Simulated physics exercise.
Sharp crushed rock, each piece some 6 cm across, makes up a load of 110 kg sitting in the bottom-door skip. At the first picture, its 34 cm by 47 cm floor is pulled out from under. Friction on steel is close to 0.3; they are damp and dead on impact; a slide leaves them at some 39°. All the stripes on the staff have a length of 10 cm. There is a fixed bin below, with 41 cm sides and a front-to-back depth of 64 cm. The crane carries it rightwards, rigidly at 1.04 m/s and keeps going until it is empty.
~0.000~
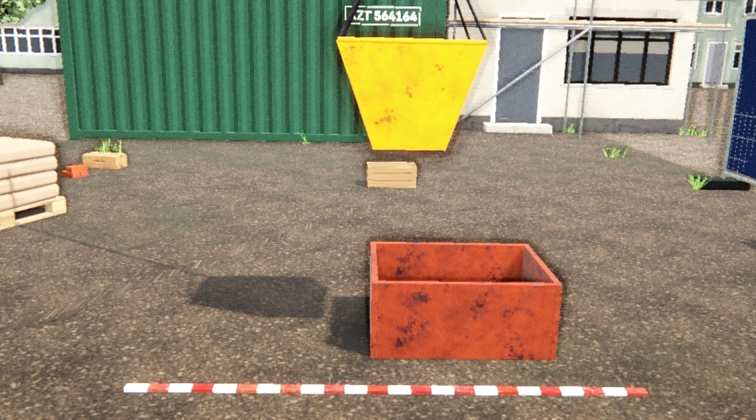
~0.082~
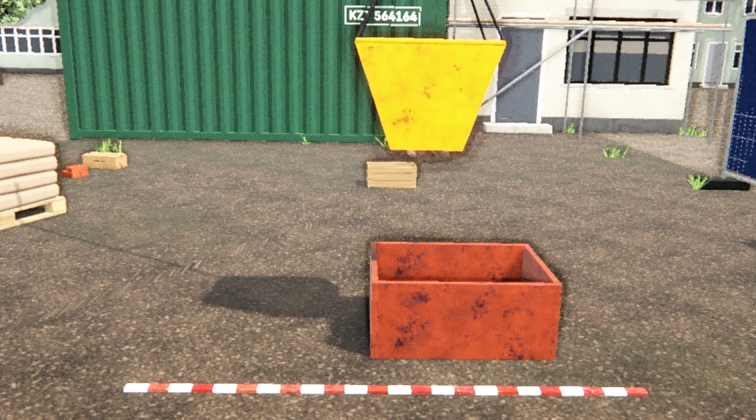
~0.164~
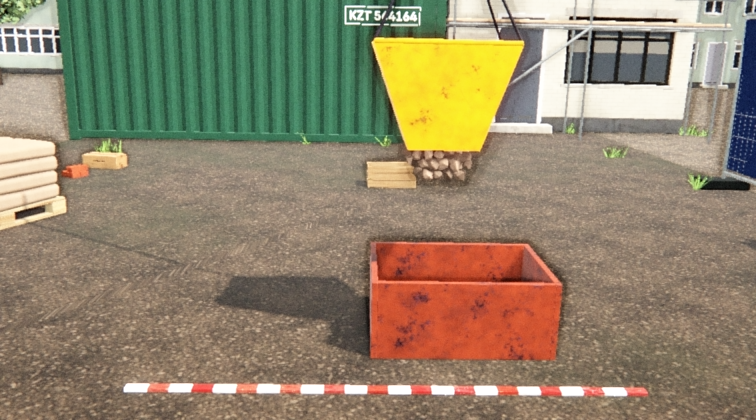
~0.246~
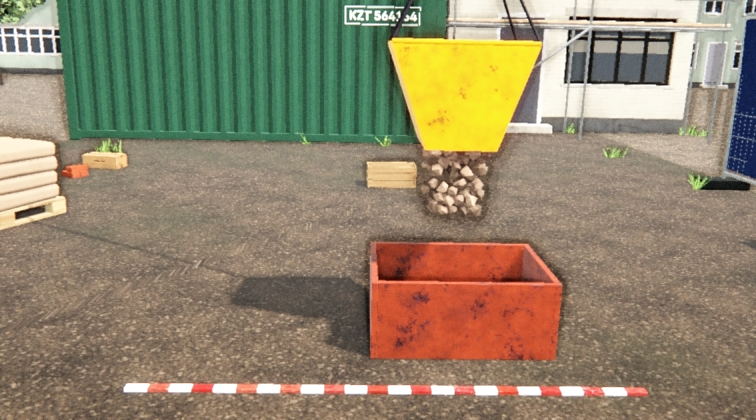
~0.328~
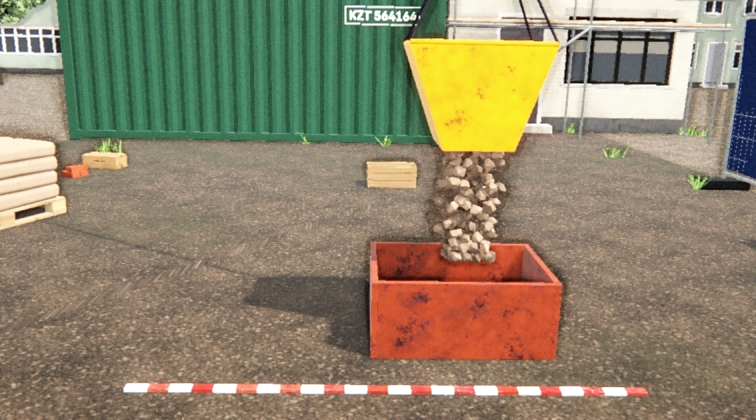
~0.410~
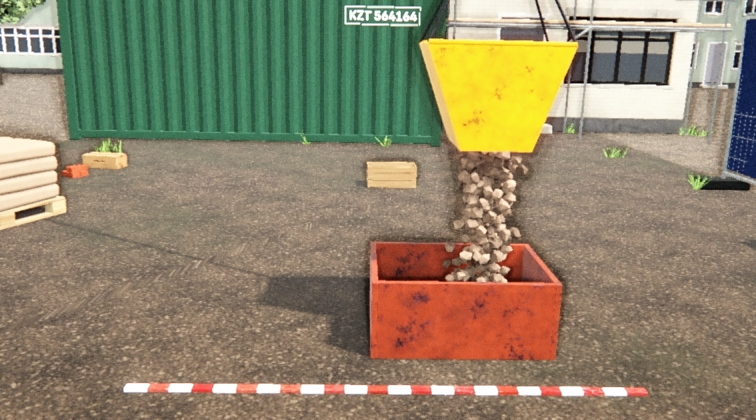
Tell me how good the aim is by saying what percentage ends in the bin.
About 86 % ends in the bin.
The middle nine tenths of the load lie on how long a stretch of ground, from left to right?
Spread, left to right, approx 110 cm.
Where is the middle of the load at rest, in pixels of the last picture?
Centre at rest: Roughly (500, 312).
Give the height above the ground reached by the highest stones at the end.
Roughly 38 centimetres.
After 0.7 s, 0 % in the bottom-door skip, 91 % falling or lying in the bin, 9 % falling or lying beside or right of the bin; the stones farthest right are at (569, 246).
After 1.1 s, 0 % in the bottom-door skip, 86 % falling or lying in the bin, 14 % falling or lying beside or right of the bin; the stones farthest right are at (658, 328).
After 1.7 s, 0 % in the bottom-door skip, 86 % falling or lying in the bin, 14 % falling or lying beside or right of the bin; the stones farthest right are at (716, 341).
After 2.6 s, 0 % in the bottom-door skip, 86 % falling or lying in the bin, 14 % falling or lying beside or right of the bin; the stones farthest right are at (716, 341).
After 4.5 s, 0 % in the bottom-door skip, 86 % in the bin, 14 % beside or right of the bin; the stones farthest right are at (716, 341).
